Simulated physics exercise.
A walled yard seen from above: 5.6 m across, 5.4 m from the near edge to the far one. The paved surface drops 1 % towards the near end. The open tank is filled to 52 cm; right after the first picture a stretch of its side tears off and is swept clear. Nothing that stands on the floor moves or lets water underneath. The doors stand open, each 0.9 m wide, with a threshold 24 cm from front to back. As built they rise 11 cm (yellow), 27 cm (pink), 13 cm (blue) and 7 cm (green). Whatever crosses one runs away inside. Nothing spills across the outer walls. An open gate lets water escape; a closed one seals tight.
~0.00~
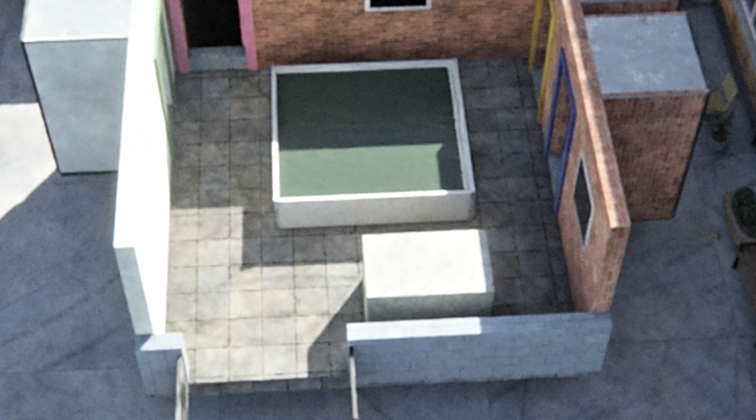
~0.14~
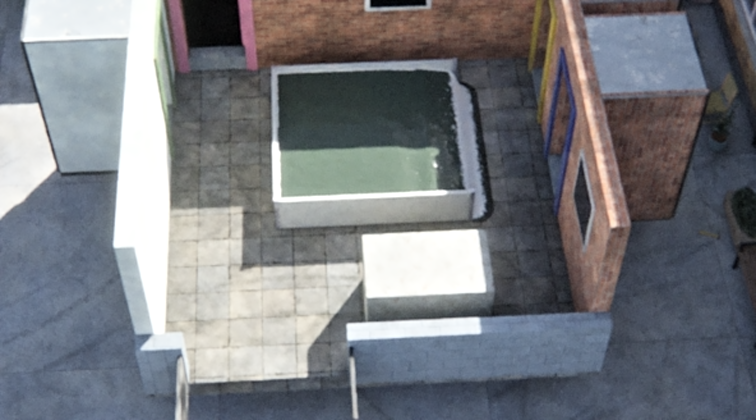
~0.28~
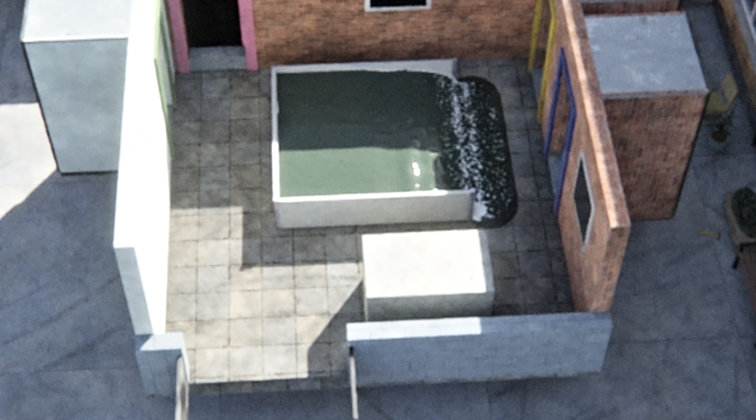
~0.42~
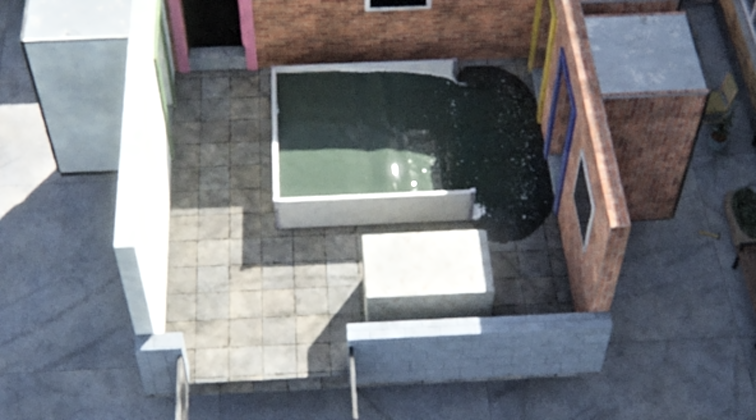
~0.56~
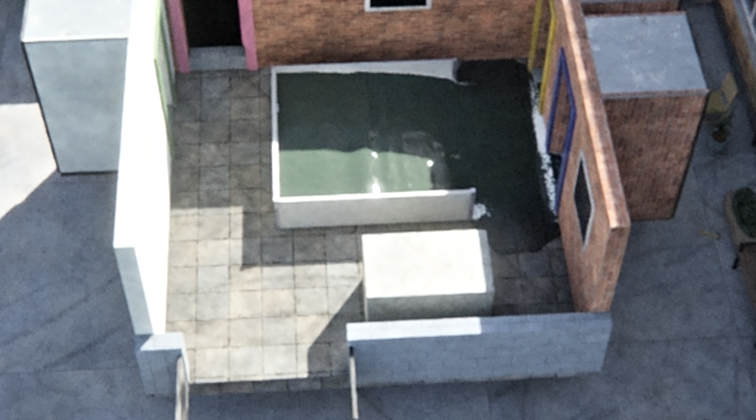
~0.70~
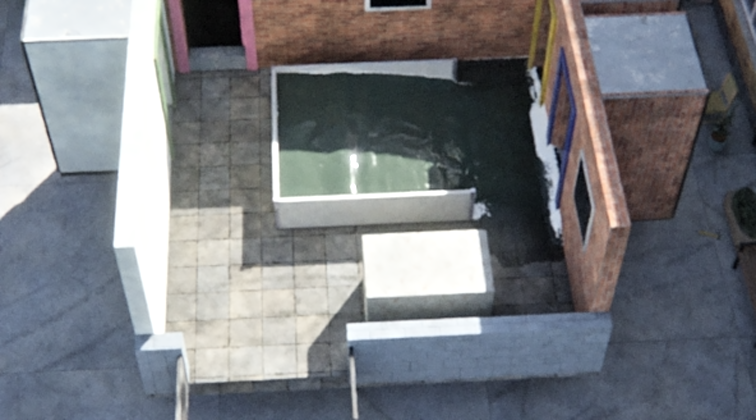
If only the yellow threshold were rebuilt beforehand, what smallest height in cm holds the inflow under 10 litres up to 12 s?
At least 34 cm or so.
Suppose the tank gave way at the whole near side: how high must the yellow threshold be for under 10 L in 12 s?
Then roughly 9.5 cm.
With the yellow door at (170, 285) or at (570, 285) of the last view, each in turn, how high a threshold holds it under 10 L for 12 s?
Roughly 12.0 and 24 cm.
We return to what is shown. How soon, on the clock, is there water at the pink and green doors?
Pink 3.6 s, green 4.0 s.
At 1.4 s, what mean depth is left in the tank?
Some 34 cm.
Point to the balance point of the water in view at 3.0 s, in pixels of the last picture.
Near (447, 169).
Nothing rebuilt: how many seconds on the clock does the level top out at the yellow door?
Near 2.2 s.
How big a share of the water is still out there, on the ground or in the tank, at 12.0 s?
Some 64 per cent remains.
After 1.4 s water covers 25 % of the floor, deepest (38 cm) near (534, 153); 30 cm at the yellow door, 60 litres in over its 11 cm threshold.
After 3.0 s water covers 40 % of the floor, deepest (35 cm) near (530, 65); 30 cm at the yellow door, 267 litres in over its 11 cm threshold.
After 12.0 s water covers 95 % of the floor, deepest (12 cm) near (580, 336); 9 cm at the yellow door, 407 litres in over its 11 cm threshold.
At the yellow door as built, the water arrived by 0.6 s and peaked near 32 cm at 2.2 s.
Run again over the same 12 s with other heights there, 46 litres in over 28.5 cm, 0 litres over 38.5 cm. The limit of 10 litres is kept from about 34 cm up.
